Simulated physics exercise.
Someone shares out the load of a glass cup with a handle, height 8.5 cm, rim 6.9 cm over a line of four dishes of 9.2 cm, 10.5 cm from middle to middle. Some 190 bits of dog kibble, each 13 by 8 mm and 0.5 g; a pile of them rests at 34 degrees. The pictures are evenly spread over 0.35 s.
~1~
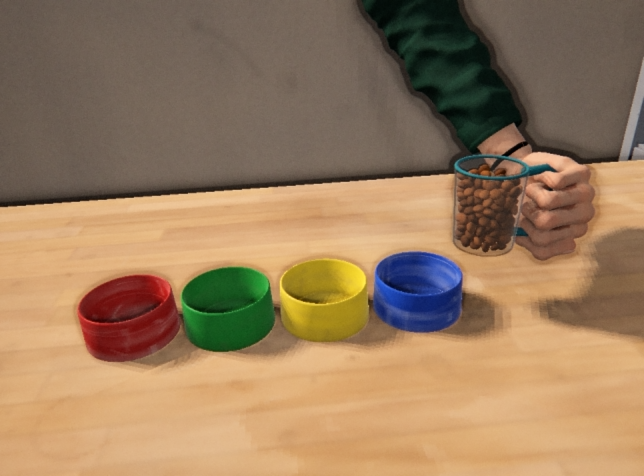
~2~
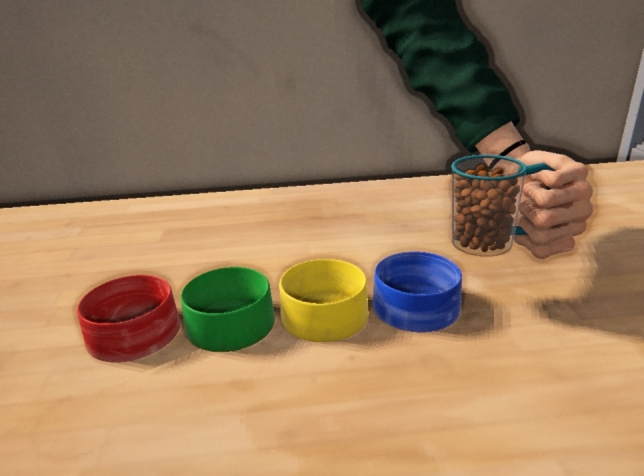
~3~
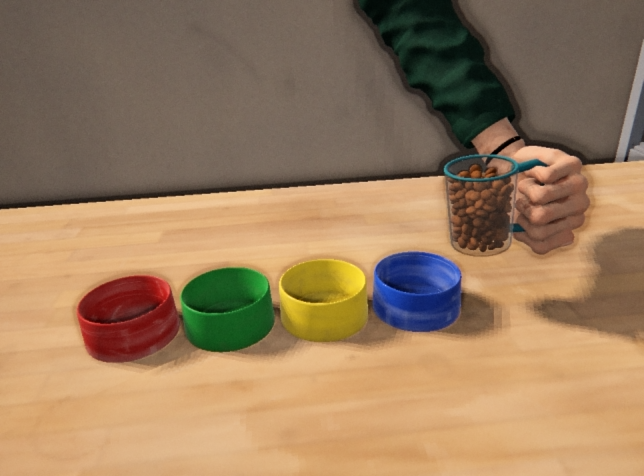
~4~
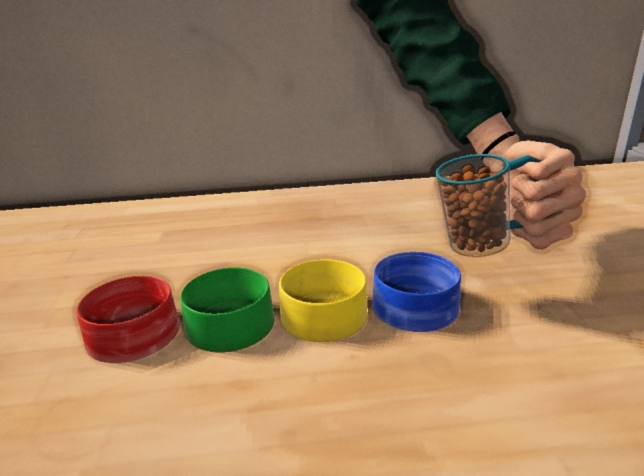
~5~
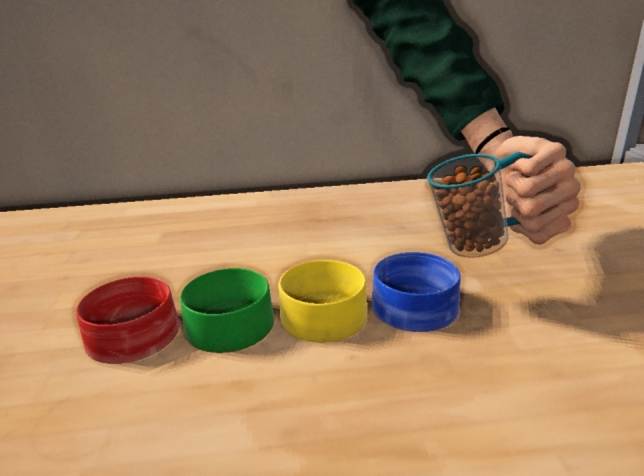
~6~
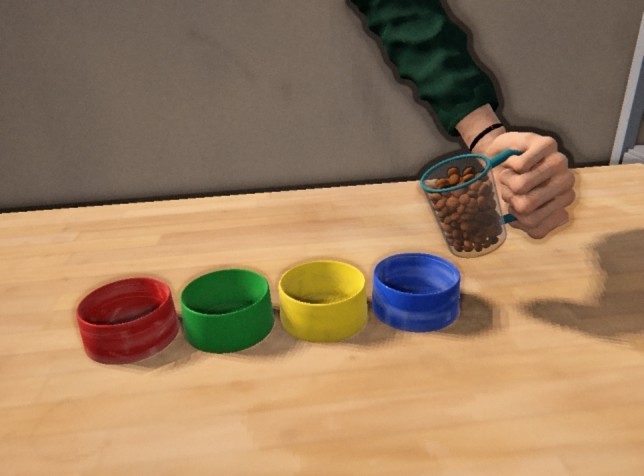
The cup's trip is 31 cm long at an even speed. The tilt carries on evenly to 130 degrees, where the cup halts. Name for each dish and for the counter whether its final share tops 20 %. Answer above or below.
Red below, blue below, green below, yellow above, counter below.
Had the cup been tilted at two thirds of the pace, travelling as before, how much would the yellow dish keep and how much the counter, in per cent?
Then: Yellow 80; counter 20.
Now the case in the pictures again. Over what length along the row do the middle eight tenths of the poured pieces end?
About 5 cm.
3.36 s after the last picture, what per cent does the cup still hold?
Roughly 0 per cent.
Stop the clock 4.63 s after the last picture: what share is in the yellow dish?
Near 100 per cent so far.
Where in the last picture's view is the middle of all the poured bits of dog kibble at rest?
Around (326, 296).
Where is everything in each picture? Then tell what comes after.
The first picture shows cup at (487, 206), tilt 0 degrees, lip at (458, 169), moved 0.0 cm; middle of the pieces at (490, 212); blue dish at (418, 272); yellow dish at (323, 281); green dish at (226, 289); red dish at (126, 298).
The second picture shows cup at (485, 206), tilt 2 degrees, lip at (455, 170), moved 0.1 cm; middle of the pieces at (488, 211).
The third picture shows cup at (481, 206), tilt 6 degrees, lip at (447, 173), moved 0.5 cm; middle of the pieces at (484, 211).
The fourth picture shows cup at (476, 206), tilt 11 degrees, lip at (439, 177), moved 1.0 cm; middle of the pieces at (480, 211).
The fifth picture shows cup at (471, 207), tilt 16 degrees, lip at (431, 182), moved 1.4 cm; middle of the pieces at (475, 211).
The sixth picture shows cup at (466, 208), tilt 22 degrees, lip at (423, 187), moved 1.9 cm; middle of the pieces at (471, 212); blue dish at (416, 273); yellow dish at (322, 282); green dish at (225, 291); red dish at (124, 301).
Then, 2.02 s after the last picture, tilt 130 degrees; cup holds 0 %, yellow 100 %.
Then, 3.36 s after the last picture, tilt 130 degrees; cup holds 0 %, yellow 100 %.
Then, 4.63 s after the last picture, tilt 130 degrees; cup holds 0 %, yellow 100 %.
In the end, red 0 %, blue 0 %, green 0 %, yellow 100 %, counter 0 %.
